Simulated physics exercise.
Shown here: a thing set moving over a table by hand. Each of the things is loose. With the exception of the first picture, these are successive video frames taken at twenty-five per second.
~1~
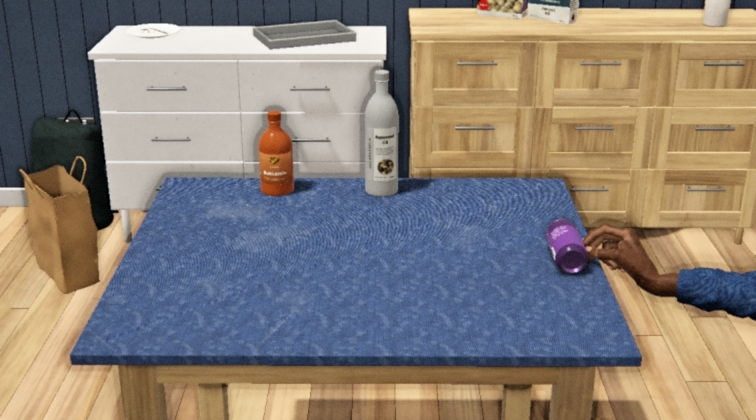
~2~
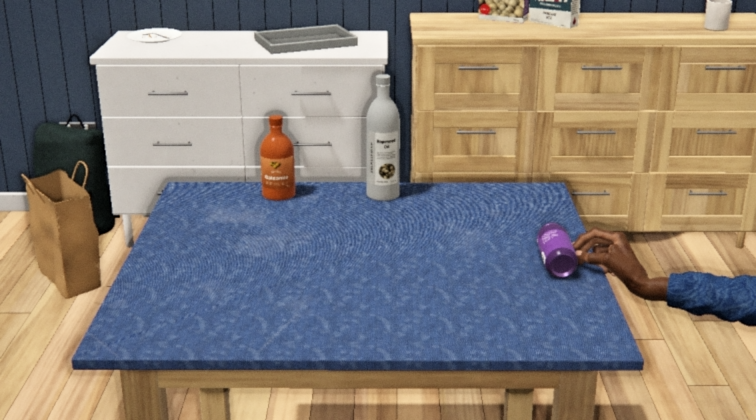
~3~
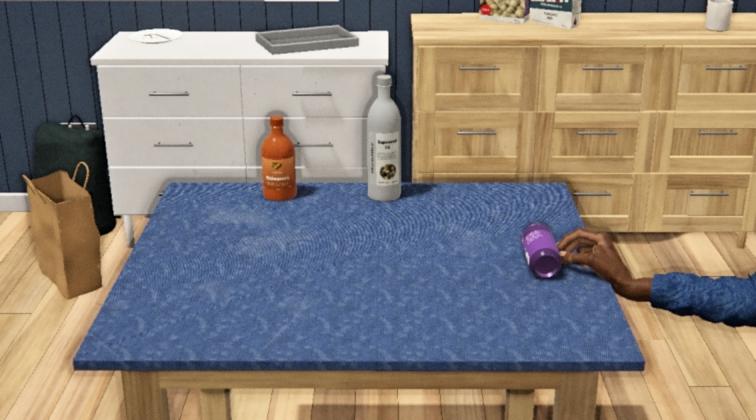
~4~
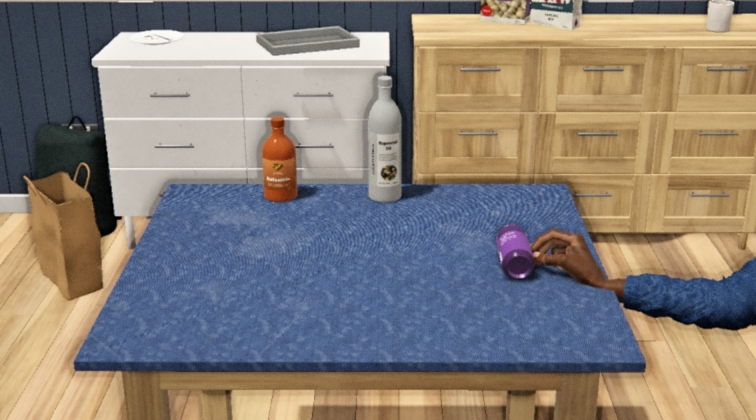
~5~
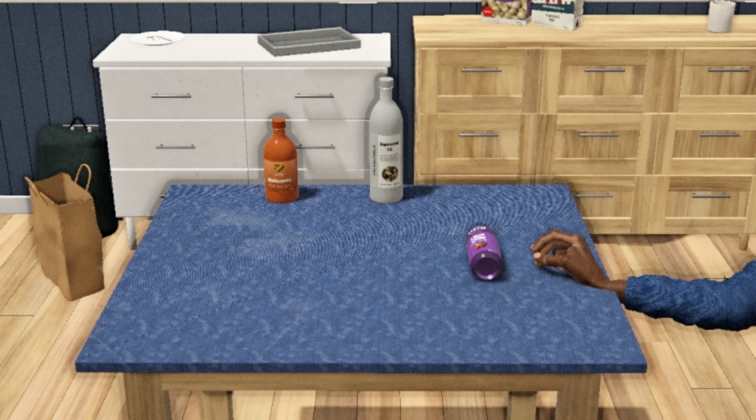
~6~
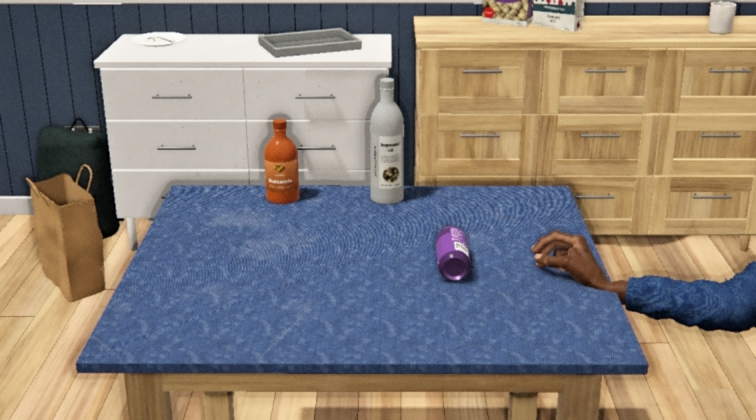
A purple can is pushed left across a blue table by a hand, then rolls free.
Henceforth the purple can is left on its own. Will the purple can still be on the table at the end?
My guess is it comes off the table.
Then, 0.20 s after the last picture, purple can rolled well along near (299, 253).
Then, 0.40 s after the last picture, purple can rolled well along near (156, 252).
Then, 0.70 s after the last picture, purple can now off the table.
Then, 0.90 s after the last picture, things are still on the move.
By the end, off the table, purple can.
